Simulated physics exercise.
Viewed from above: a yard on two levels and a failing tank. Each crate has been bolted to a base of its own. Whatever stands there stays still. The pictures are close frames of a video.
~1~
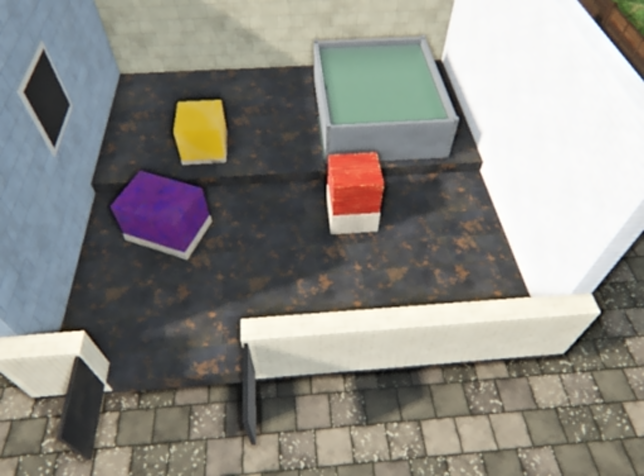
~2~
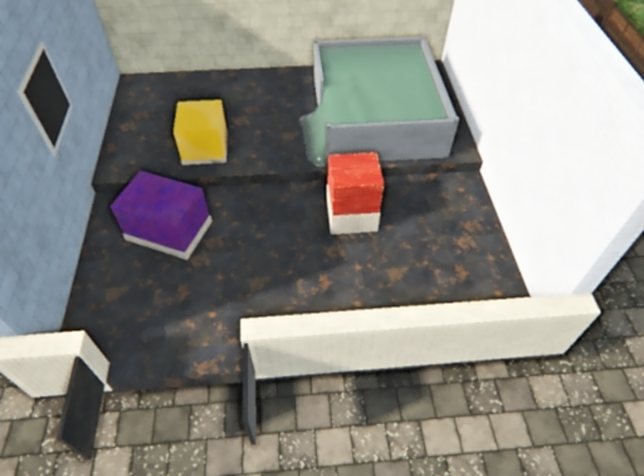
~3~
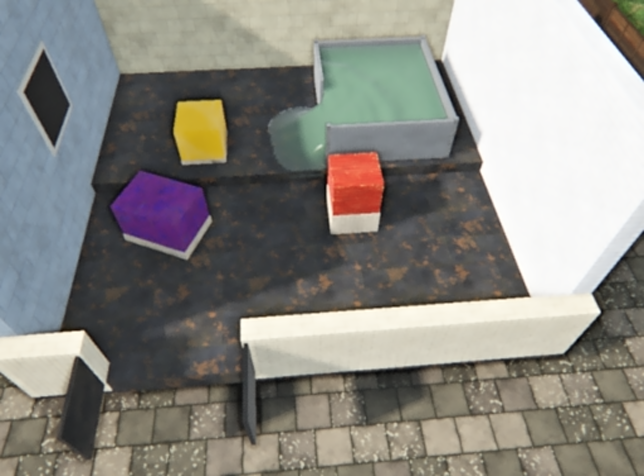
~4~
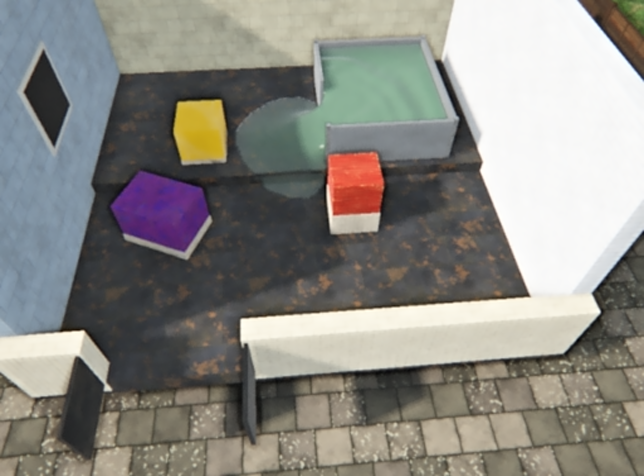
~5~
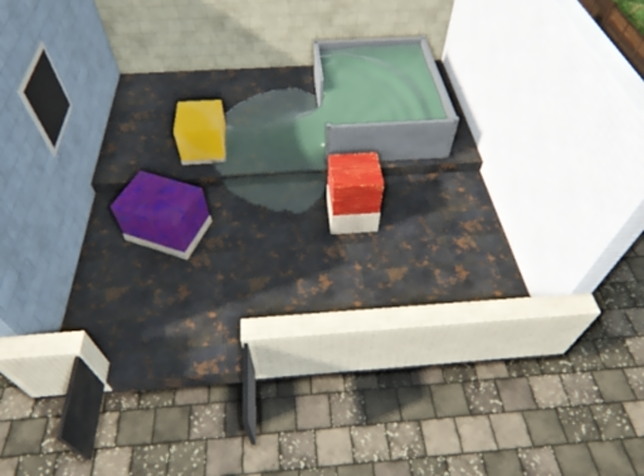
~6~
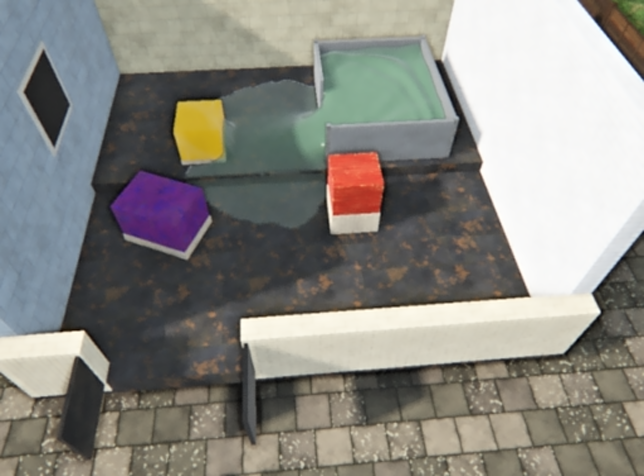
Greenish water poured out of the left side of a grey open tank and spread across the dark yard, reaching the yellow block and running over the step onto the lower level between the purple and red blocks.
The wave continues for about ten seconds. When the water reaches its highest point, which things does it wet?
One by one: The red crate doesn't get caught by the water; the yellow crate gets caught by the water; the purple crate gets caught by the water.
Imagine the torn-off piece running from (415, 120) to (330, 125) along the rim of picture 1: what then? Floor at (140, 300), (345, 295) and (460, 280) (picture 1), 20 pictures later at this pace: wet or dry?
Spot one: Reached by the flood. Spot two: Reached by the flood. Spot three: Reached by the flood.
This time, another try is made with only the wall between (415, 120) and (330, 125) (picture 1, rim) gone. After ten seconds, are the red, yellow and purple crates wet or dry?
Going through them, the red crate gets reached, the yellow crate is never reached and the purple crate gets reached.
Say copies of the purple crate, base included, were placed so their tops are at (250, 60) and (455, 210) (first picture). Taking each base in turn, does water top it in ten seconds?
As listed: Takes water, is safe.
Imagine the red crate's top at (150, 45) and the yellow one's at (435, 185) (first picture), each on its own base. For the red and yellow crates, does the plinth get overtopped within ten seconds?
So the red crate stays high and dry and the yellow crate stays high and dry.
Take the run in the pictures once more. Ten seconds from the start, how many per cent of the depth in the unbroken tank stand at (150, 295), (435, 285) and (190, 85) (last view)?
In the order asked, some 6, 8 and 8 in a hundred.
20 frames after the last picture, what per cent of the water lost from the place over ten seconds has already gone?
Roughly 25 %.
A moment on, water covers 30 % of the floor; the red crate water round its plinth, the yellow crate water round its plinth, the purple crate water round its plinth.
Next, water covers 45 % of the floor; the red crate water round its plinth, the yellow crate water round its plinth, the purple crate water round its plinth.
Then, water covers 60 % of the floor; the red crate water round its plinth, the yellow crate water round its plinth, the purple crate water round its plinth.
Later, water covers 80 % of the floor; the red crate water round its plinth, the yellow crate water round its plinth, the purple crate water round its plinth.
In the end, water covers 95 % of the floor; the red crate stayed above the water, the yellow crate was topped, the purple crate was topped.
